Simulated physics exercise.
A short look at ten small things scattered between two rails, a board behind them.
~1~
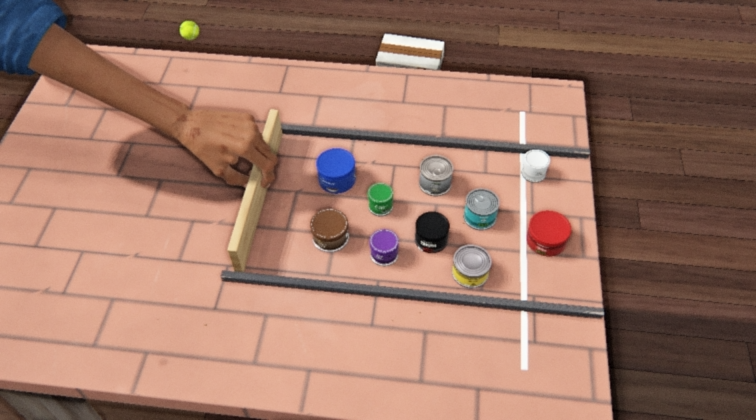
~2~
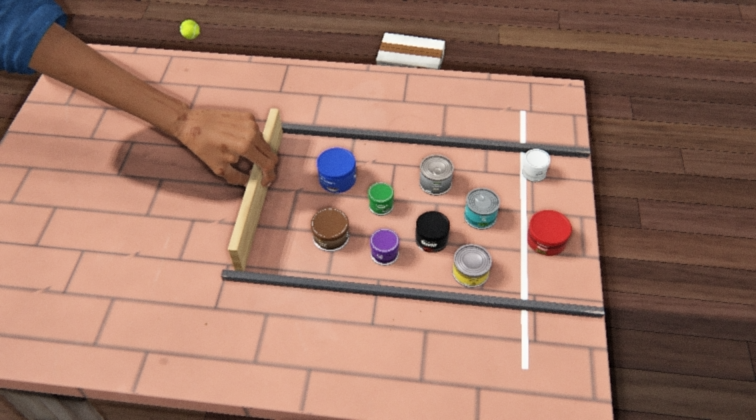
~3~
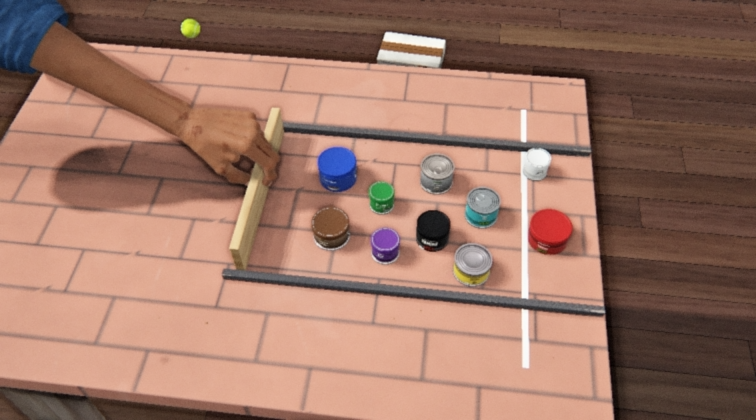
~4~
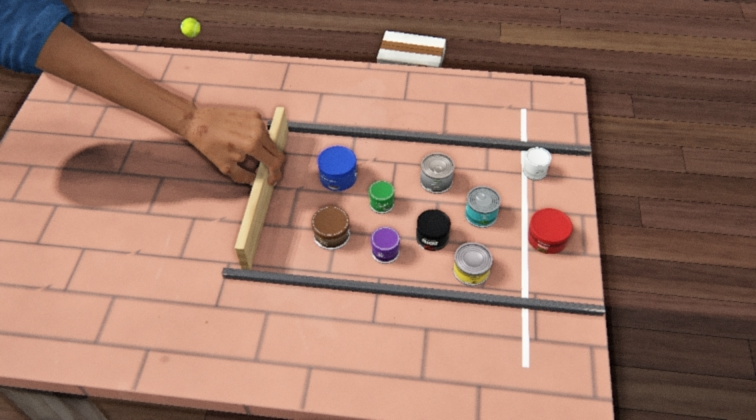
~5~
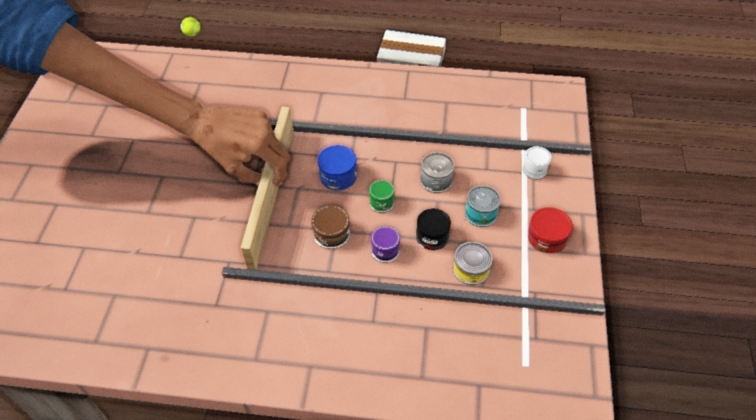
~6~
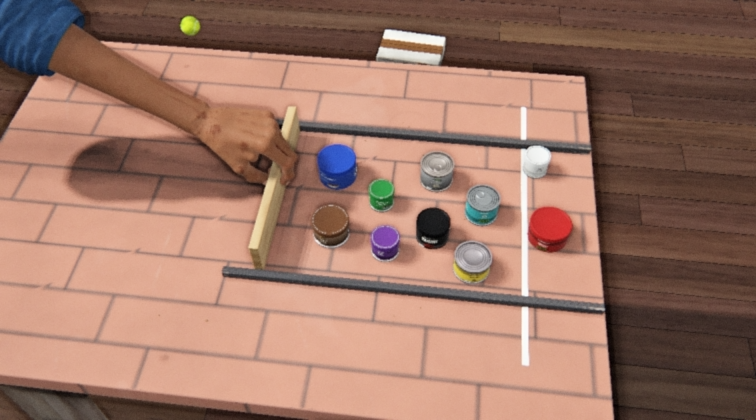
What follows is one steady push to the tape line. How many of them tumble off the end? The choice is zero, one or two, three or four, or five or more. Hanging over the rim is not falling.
In the end the number that fall off is one or two.
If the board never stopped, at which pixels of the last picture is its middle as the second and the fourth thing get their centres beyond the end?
At (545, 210) for the second, at (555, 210) for the fourth.
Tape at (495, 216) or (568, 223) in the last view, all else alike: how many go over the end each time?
In that order 0 and 5.
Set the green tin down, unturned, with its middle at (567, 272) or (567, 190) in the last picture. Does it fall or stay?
In that order, it falls; does not fall.
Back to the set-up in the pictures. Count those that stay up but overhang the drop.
It comes to 0.
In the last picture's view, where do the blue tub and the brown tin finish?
About (545, 186), and the other about (545, 249).
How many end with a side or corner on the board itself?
4 of them.
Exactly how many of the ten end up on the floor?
The count is 1.
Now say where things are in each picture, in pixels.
The first frame shows red tub (548, 234); white tin (535, 166); turquoise tin (481, 210); board (258, 187); tape (523, 223).
The second frame shows white tin (536, 166); yellow tin (472, 266).
The third frame shows turquoise tin (482, 208); board (259, 185).
The fourth frame shows red tub (549, 231); purple tin (385, 245).
The fifth frame shows white tin (537, 163); blue tub (338, 168).
The sixth frame shows red tub (549, 229); white tin (536, 163); turquoise tin (482, 205); board (277, 184); tape (524, 219).
Early on, none off yet; red tub at rest near (549, 229); white tin at rest near (536, 163); turquoise tin at rest near (482, 205).
A while later, none off yet; red tub travelled a little near (568, 228); white tin travelled about its own width near (551, 158); turquoise tin travelled about its own width near (524, 207).
Finally, the number that fall off is one or two; lost, red tub.
